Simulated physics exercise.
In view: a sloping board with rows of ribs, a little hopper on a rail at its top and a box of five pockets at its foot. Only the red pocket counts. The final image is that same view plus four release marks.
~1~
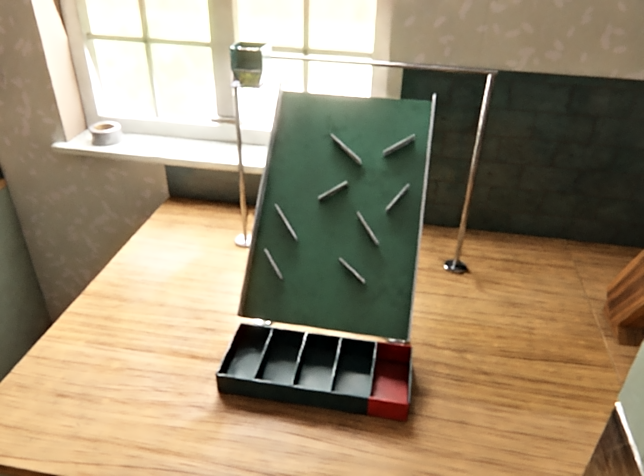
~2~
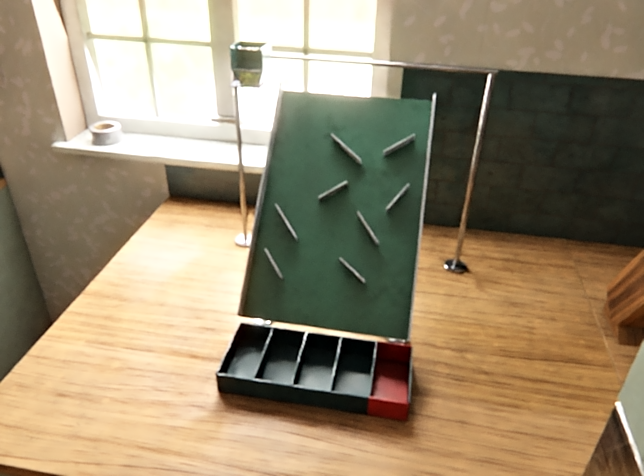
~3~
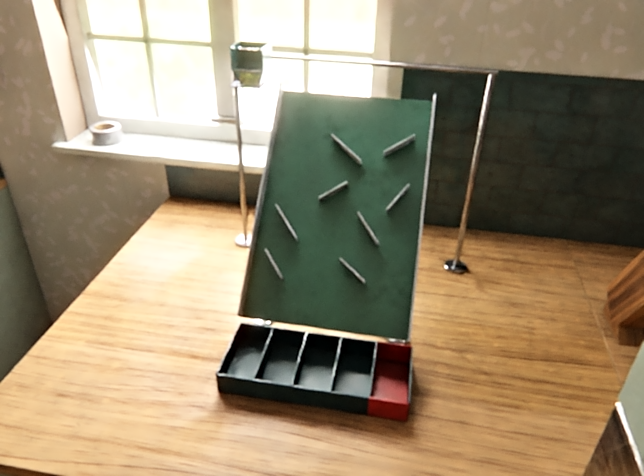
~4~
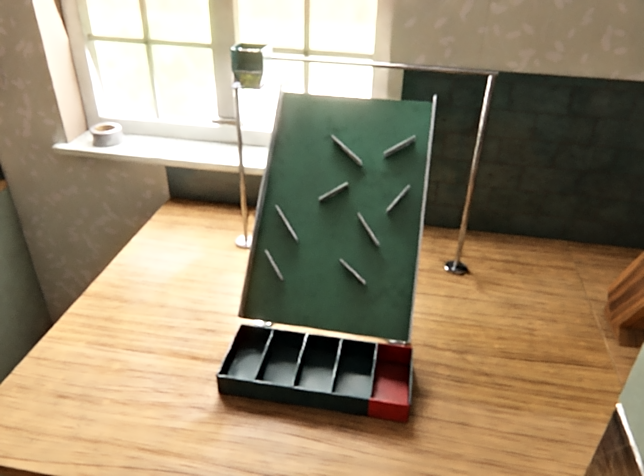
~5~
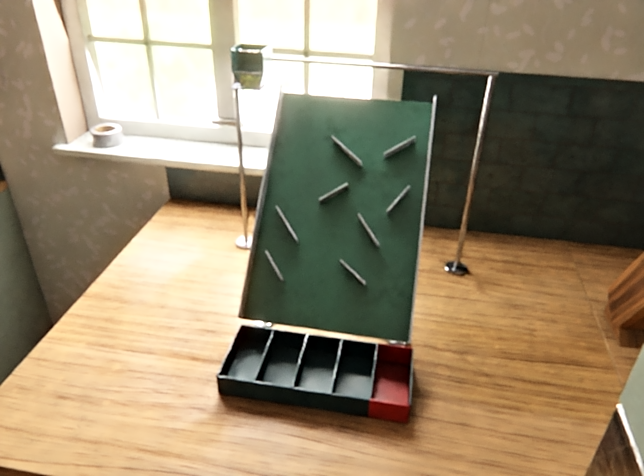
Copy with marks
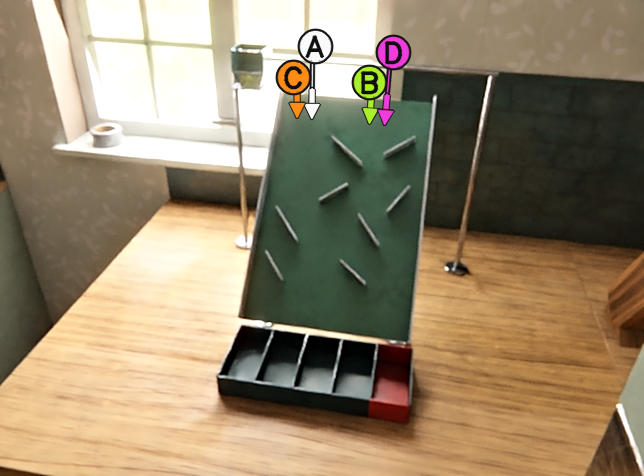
At first, a sloping green board with thin angled ribs stands on a wooden table near a window, with a small hopper on a metal rail at its upper left. Below it sits a box of five pockets, the rightmost one red. Throughout, everything stays in place and nothing visibly moves.
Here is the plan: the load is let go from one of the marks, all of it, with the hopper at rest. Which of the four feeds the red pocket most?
B beats the others.
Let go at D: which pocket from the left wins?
The fifth.
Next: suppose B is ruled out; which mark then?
Here it is mark D.
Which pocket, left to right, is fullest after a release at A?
The third from the left.
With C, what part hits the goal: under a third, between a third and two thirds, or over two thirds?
Under a third.
On the marked copy, mark A meets the board at (311, 113); mark B meets the board at (369, 118); mark C meets the board at (297, 112); mark D meets the board at (385, 119).
If A is chosen, a stray few in the red pocket, nearly all in other pockets, a small part outside the box.
If B is chosen, nearly all in the red pocket, a stray few in other pockets, a stray few outside the box.
If C is chosen, a stray few in the red pocket, nearly all in other pockets, a small part outside the box.
If D is chosen, most in the red pocket, about a quarter in other pockets, a stray few outside the box.
